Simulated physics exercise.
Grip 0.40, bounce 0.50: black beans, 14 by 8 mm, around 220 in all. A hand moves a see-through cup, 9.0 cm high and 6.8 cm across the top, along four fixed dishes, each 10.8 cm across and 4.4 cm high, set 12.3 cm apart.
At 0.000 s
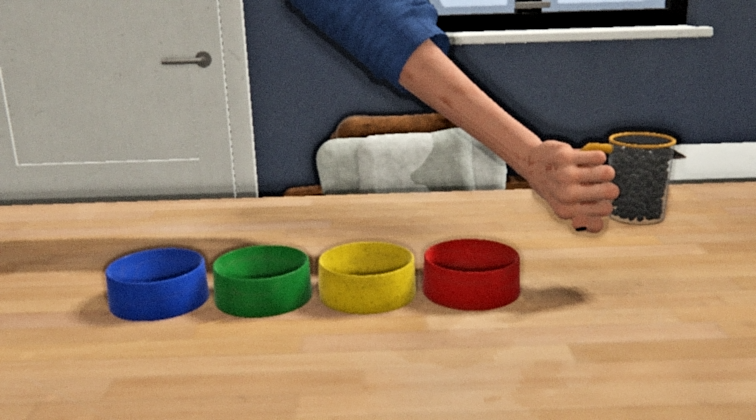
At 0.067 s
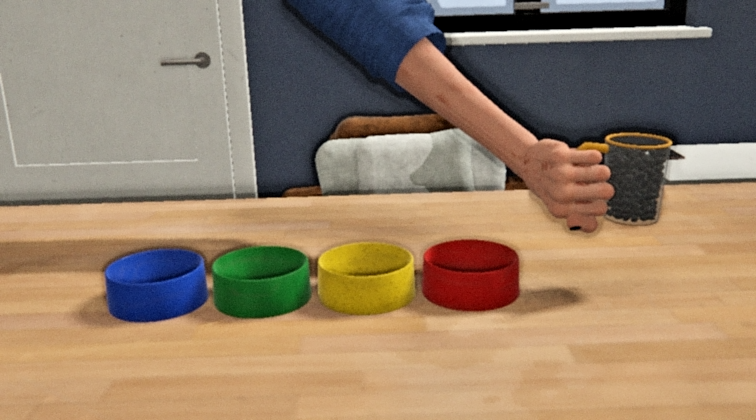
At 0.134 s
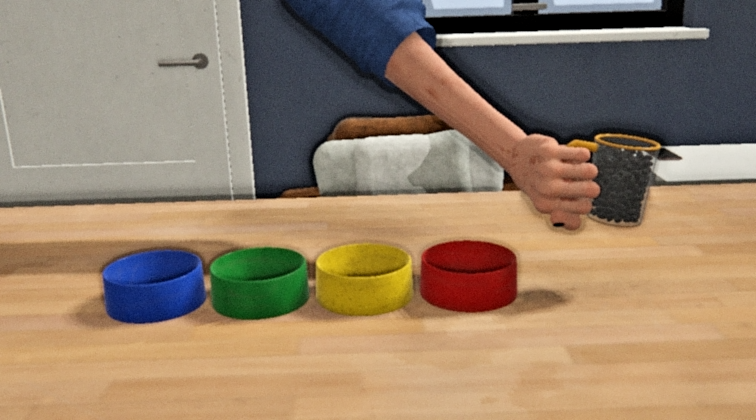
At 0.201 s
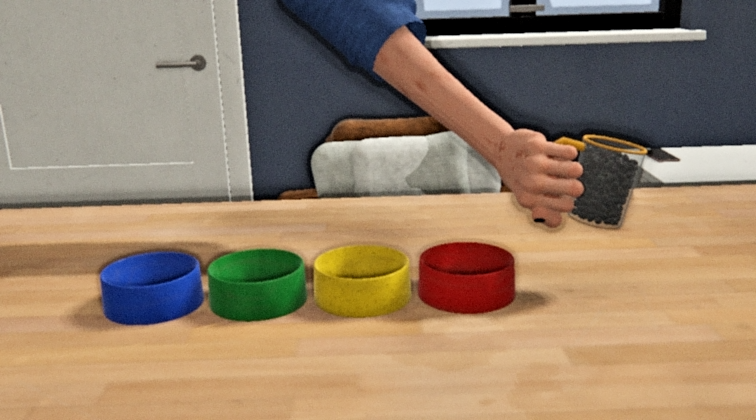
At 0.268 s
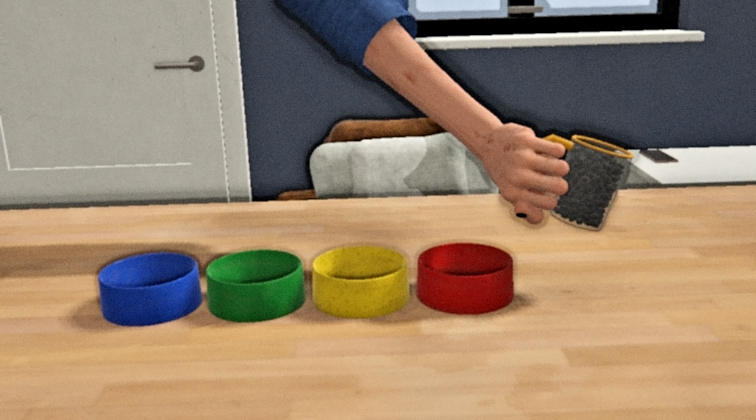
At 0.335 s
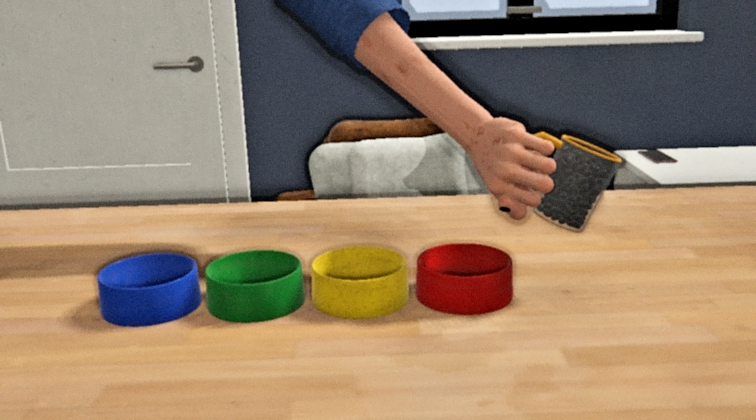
A hand holding a see-through cup of black beans by its handle moves left above a light wooden table, seen from the front and slightly above, with a white door and dark blue wall behind. Four round dishes, blue, green, yellow and red from left to right, sit in a row. The cup gradually tilts rightward as it travels a short way, while the view shifts very slightly.
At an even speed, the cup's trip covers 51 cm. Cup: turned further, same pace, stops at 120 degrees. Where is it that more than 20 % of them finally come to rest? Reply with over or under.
Red under, blue under, green under, yellow over, counter under.
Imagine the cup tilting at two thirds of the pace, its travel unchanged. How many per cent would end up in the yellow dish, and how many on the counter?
Result: Yellow dish 10, counter 0.
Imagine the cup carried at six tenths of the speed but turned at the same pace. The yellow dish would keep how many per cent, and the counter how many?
Shares: Yellow 0, counter 20.
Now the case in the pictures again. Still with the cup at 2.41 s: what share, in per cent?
About 0 percent of the load.
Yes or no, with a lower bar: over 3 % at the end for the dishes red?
Result for red: Yes, it does.
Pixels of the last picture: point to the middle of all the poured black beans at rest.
My guess is close to (361, 287).
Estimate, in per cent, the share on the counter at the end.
Roughly 10 percent.
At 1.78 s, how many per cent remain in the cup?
About 5 per cent.
Then, at 1.20 s, tilt 93 degrees; cup holds 95 %, red 5 %.
After 1.78 s, tilt 120 degrees; cup holds 5 %, red 10 %, yellow 80 %.
After 2.41 s, tilt 120 degrees; cup holds 0 %, red 10 %, yellow 80 %.
In the end, at 2.7 s, red 10 %, blue 0 %, green 0 %, yellow 80 %, counter 10 %.
